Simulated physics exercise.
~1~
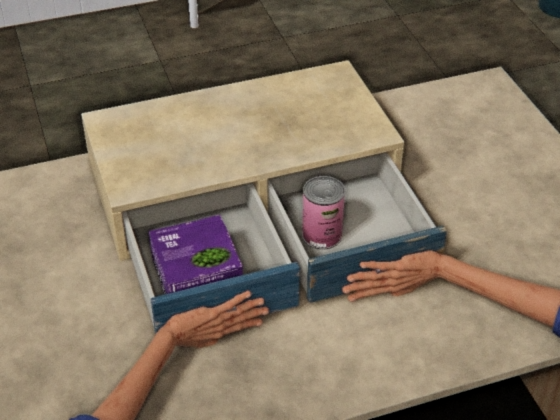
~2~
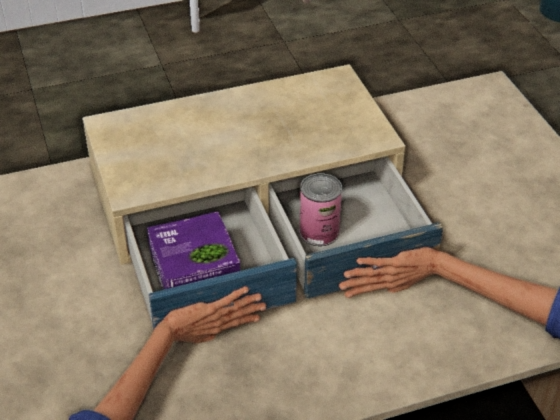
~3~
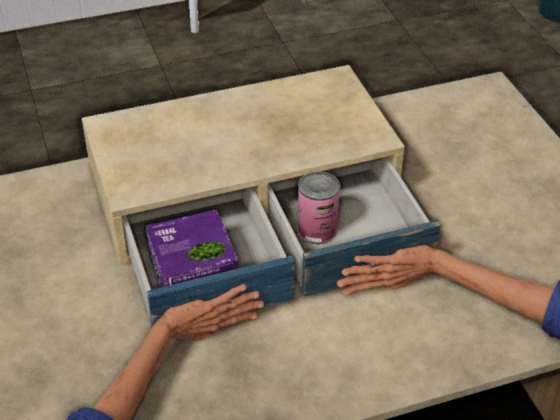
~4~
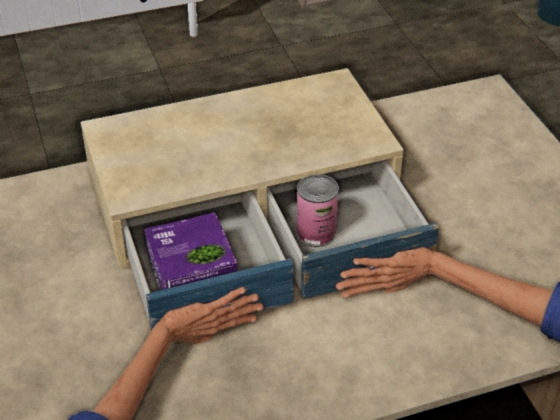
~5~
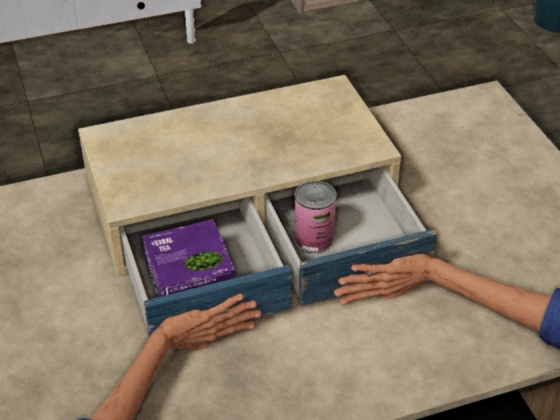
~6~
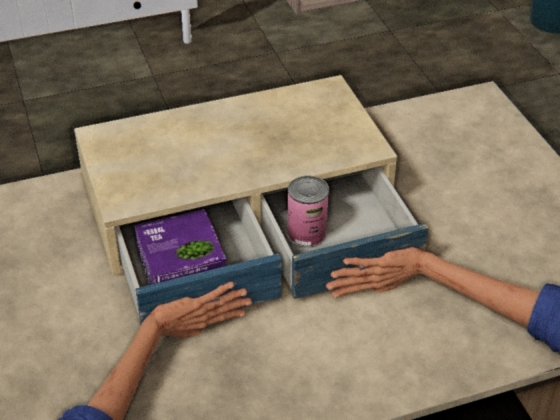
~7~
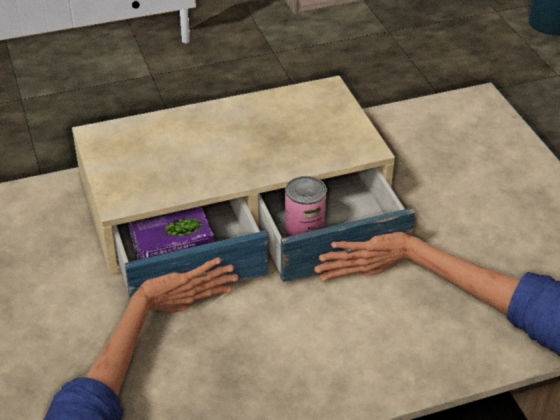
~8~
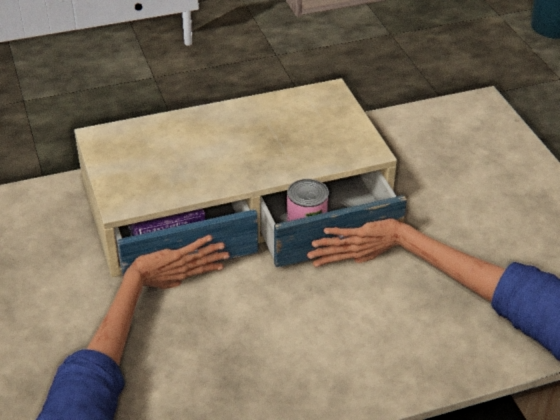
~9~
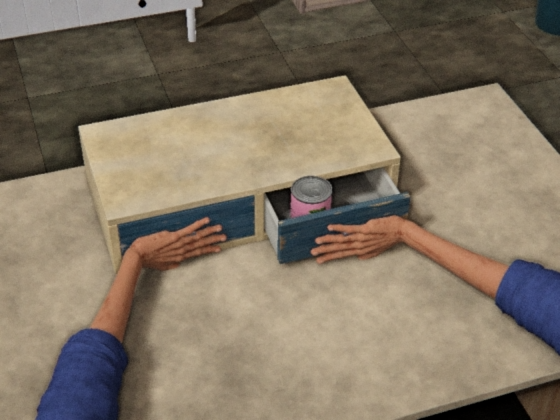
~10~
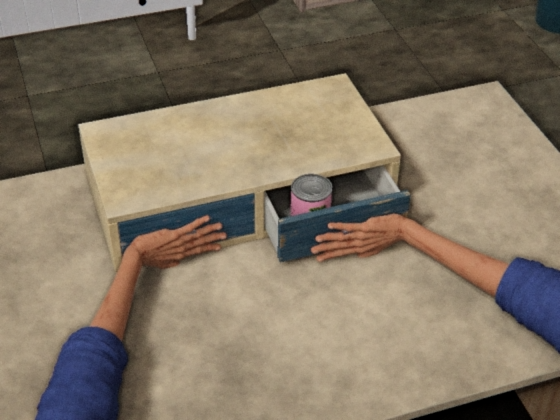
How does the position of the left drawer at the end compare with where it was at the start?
At the start the left drawer was pulled out with the purple box showing inside, and by the end it was pushed all the way into the chest, with its front flush.
